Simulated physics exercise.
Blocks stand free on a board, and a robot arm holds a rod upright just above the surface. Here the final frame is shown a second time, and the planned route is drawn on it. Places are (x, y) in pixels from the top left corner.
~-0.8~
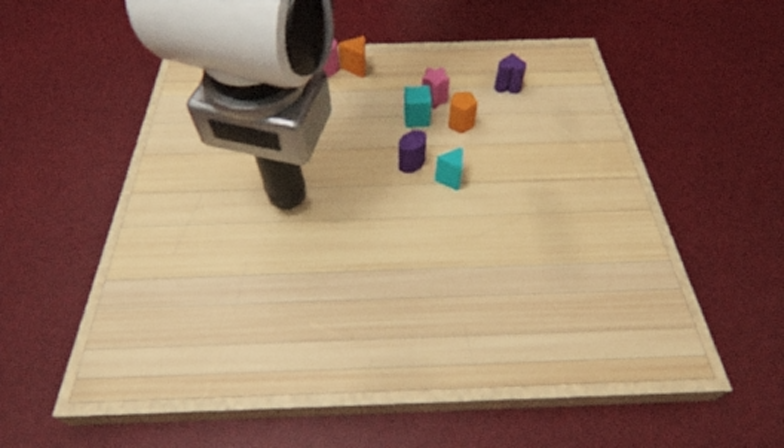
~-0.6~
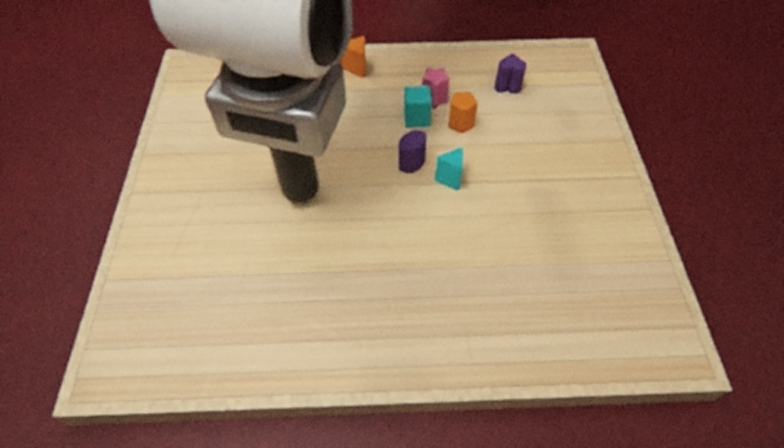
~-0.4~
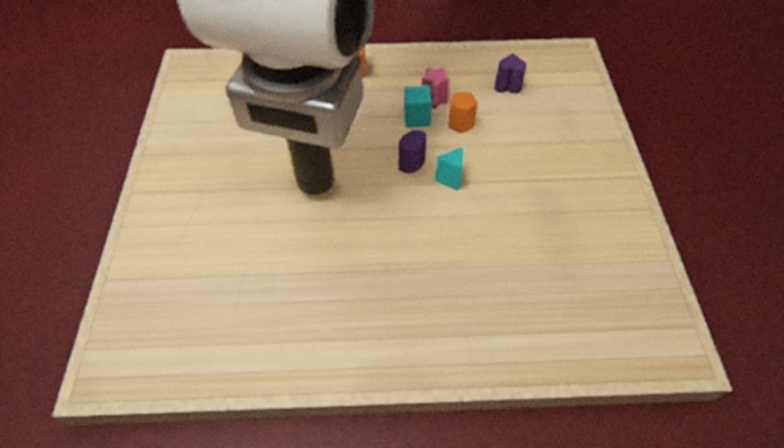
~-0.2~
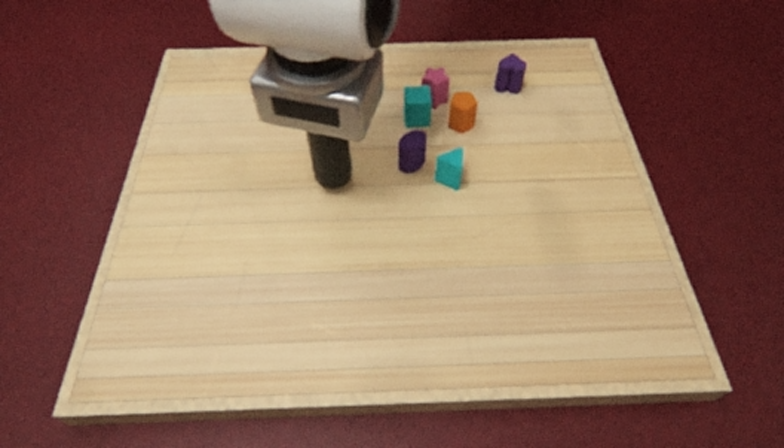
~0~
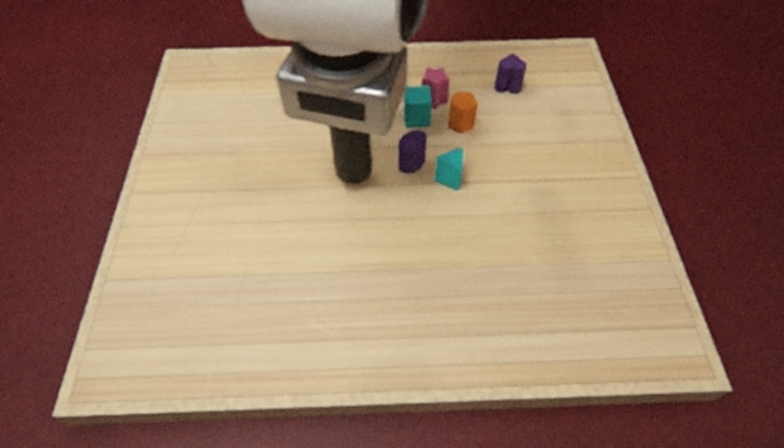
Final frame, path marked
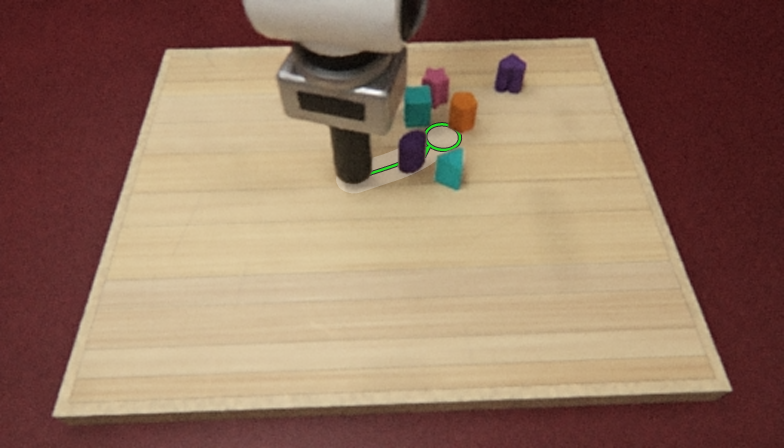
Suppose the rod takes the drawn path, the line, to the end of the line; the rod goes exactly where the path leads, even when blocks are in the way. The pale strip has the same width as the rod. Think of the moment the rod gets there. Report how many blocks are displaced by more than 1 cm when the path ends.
One block shifts.
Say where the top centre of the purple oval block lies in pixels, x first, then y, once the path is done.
At (480, 117).
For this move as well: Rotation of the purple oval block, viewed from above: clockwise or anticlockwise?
It goes round the way clock hands do.
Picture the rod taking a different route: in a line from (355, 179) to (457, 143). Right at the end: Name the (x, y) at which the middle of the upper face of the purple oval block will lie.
My prediction: (490, 112).
The drawn path runs from (355, 179) through (388, 168) and (418, 154) to (443, 137).
On the path given first. One third of the way, rod (388, 159); purple oval block (421, 137).
Two thirds of the way, rod (419, 146); purple oval block (453, 126).
At the end, rod (444, 128); purple oval block (480, 117), turned 55° clockwise; turquoise square piece not moved; orange pentagonal block (466, 98).
